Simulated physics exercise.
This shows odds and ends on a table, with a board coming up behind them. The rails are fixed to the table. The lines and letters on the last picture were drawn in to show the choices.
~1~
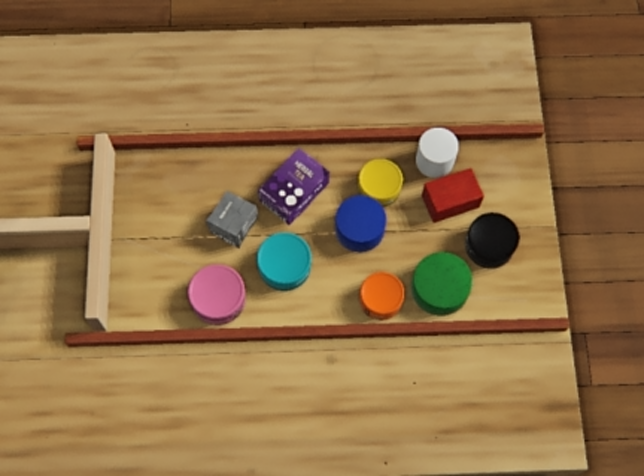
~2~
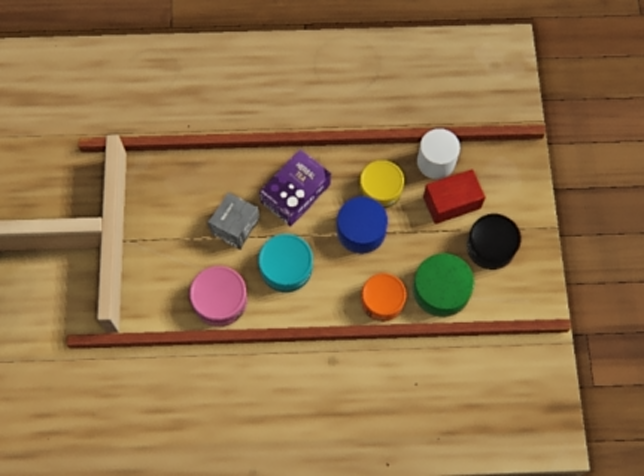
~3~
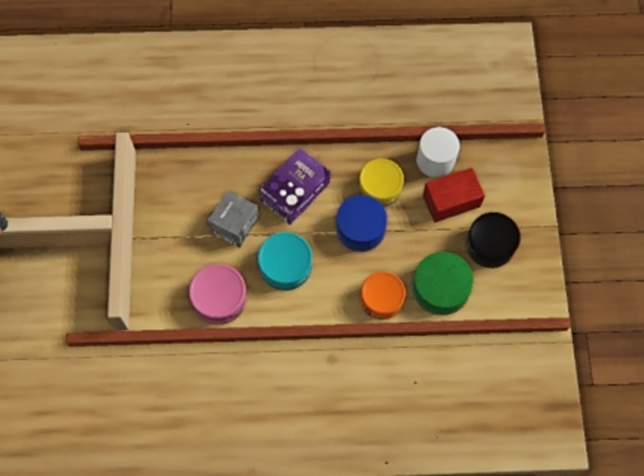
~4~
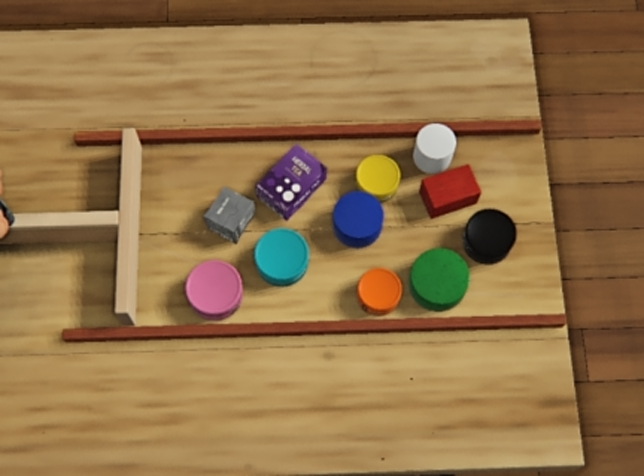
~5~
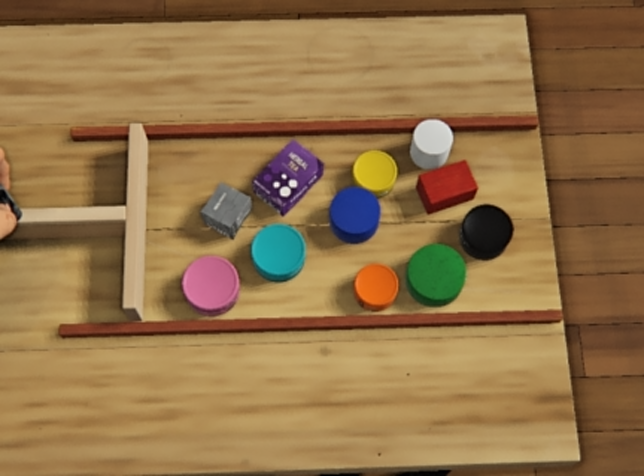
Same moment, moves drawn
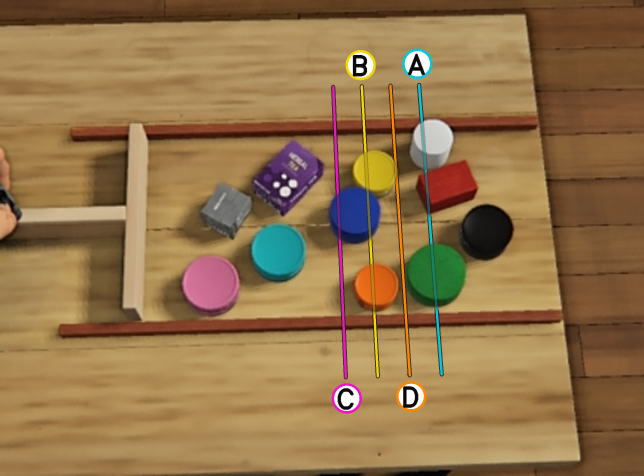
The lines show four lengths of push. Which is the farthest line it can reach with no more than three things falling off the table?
Stop at A.
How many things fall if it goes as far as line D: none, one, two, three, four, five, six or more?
The count is none.
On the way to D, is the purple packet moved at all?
By then, yes.
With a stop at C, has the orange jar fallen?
By then, no.
On the marked copy, A at (430, 222); B at (369, 223); C at (339, 224); D at (400, 222).
With A. Early on, board (240, 209); pink tub (277, 288); purple packet (302, 169).
Further on, board (346, 206); black tub (494, 225); green pot (478, 274).
At the end, board (429, 204); green pot (560, 271); red block (540, 174); none fallen.
As for the rest, B is within the limit but short; C is within the limit but short; D is within the limit but short.
